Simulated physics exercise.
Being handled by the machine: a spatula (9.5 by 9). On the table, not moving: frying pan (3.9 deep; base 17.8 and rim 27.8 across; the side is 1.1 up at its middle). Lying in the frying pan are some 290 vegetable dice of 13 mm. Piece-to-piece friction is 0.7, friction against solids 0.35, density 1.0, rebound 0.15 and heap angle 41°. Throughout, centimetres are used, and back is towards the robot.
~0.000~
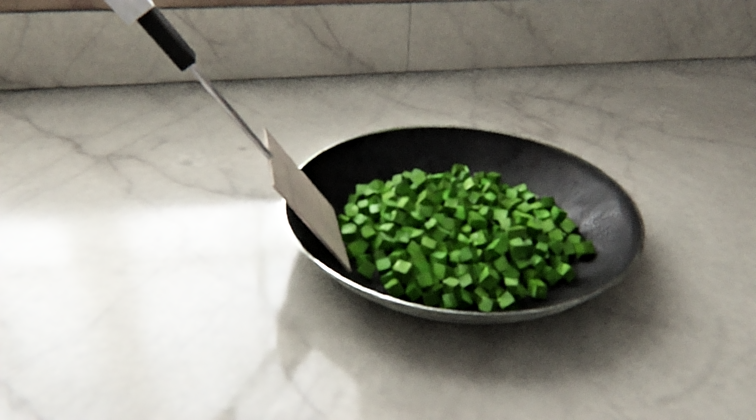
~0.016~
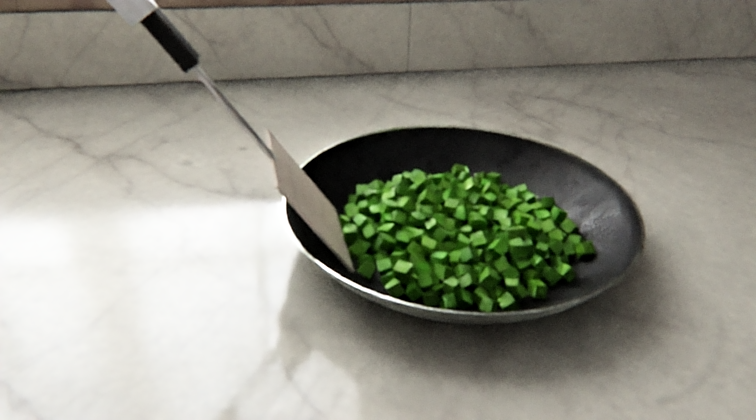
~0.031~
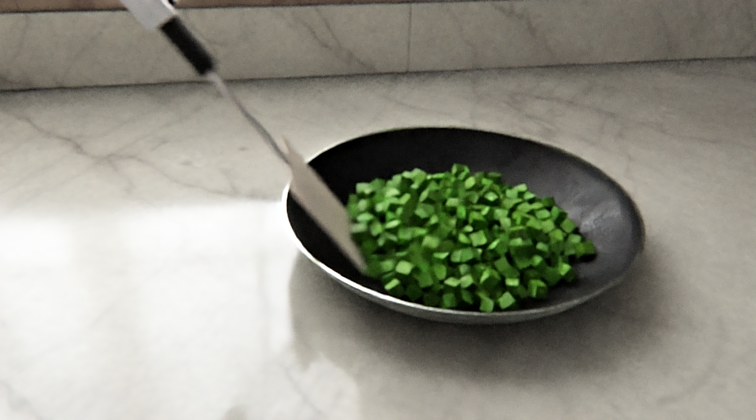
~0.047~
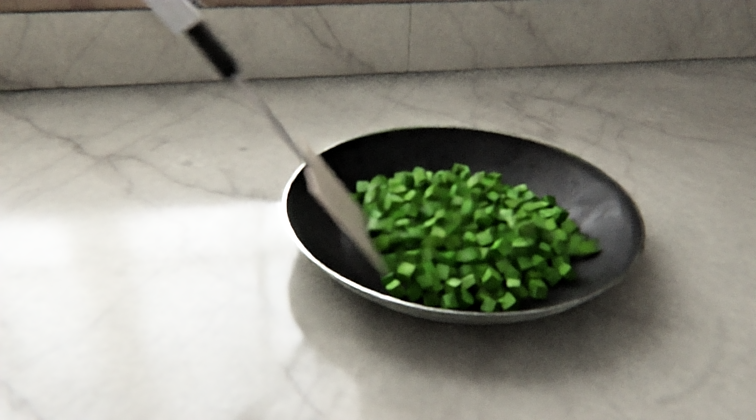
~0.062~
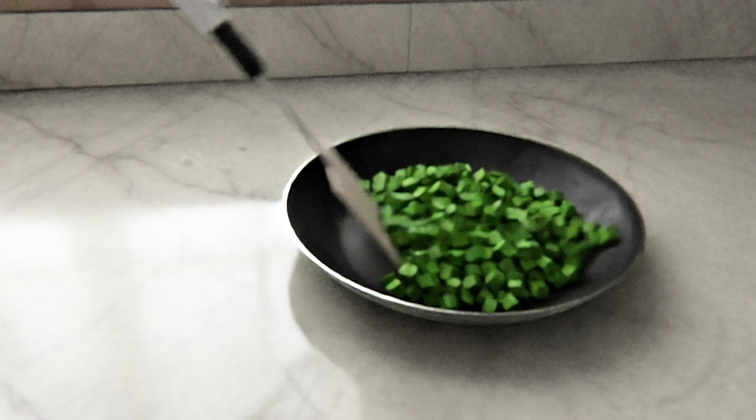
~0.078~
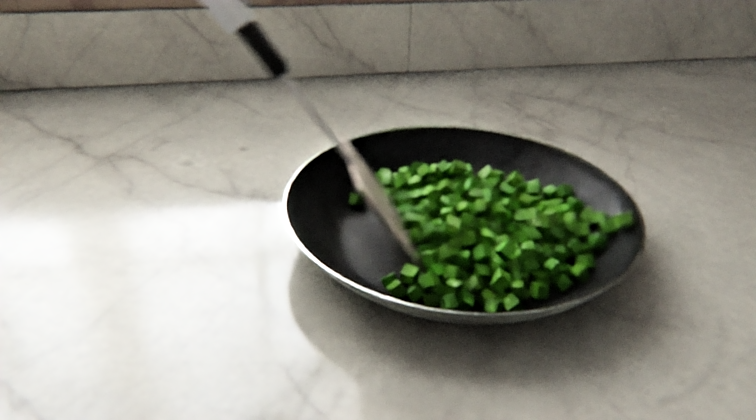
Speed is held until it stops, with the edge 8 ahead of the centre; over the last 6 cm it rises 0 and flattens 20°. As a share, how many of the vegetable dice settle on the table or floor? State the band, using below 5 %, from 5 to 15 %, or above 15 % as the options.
It falls above 15 %.
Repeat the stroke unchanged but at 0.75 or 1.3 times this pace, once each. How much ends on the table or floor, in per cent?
The two tries give about 15 and 25 in a hundred.
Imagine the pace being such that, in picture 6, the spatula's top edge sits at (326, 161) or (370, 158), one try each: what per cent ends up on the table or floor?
First try around 15 %, second try around 25 %.
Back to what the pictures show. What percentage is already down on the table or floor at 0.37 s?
Around 20 percent.
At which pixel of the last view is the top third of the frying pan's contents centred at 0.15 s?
Centre: Roughly (554, 197) in the last picture.
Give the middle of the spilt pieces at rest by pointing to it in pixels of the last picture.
Roughly at (658, 215) in the final view.
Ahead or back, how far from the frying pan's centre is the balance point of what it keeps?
Ahead, by about 6.0 cm.
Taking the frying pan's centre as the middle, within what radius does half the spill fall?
20 cm.
After 0.12 s, sloping 56°, highest piece 6 above the table; 285 in the frying pan, 1 on the blade or in flight.
After 0.15 s, sloping 49°, highest piece 6 above the table; 282 in the frying pan, 4 on the blade or in flight.
After 0.37 s, sloping 36°, highest piece 5 above the table; 230 in the frying pan, 55 on the table or floor, 1 on the blade or in flight.
After 1.42 s, sloping 36°, highest piece 5 above the table; 228 in the frying pan, 58 on the table or floor.
At rest, 228 in the frying pan, 58 on the table or floor. That is 20 % on the table or floor.
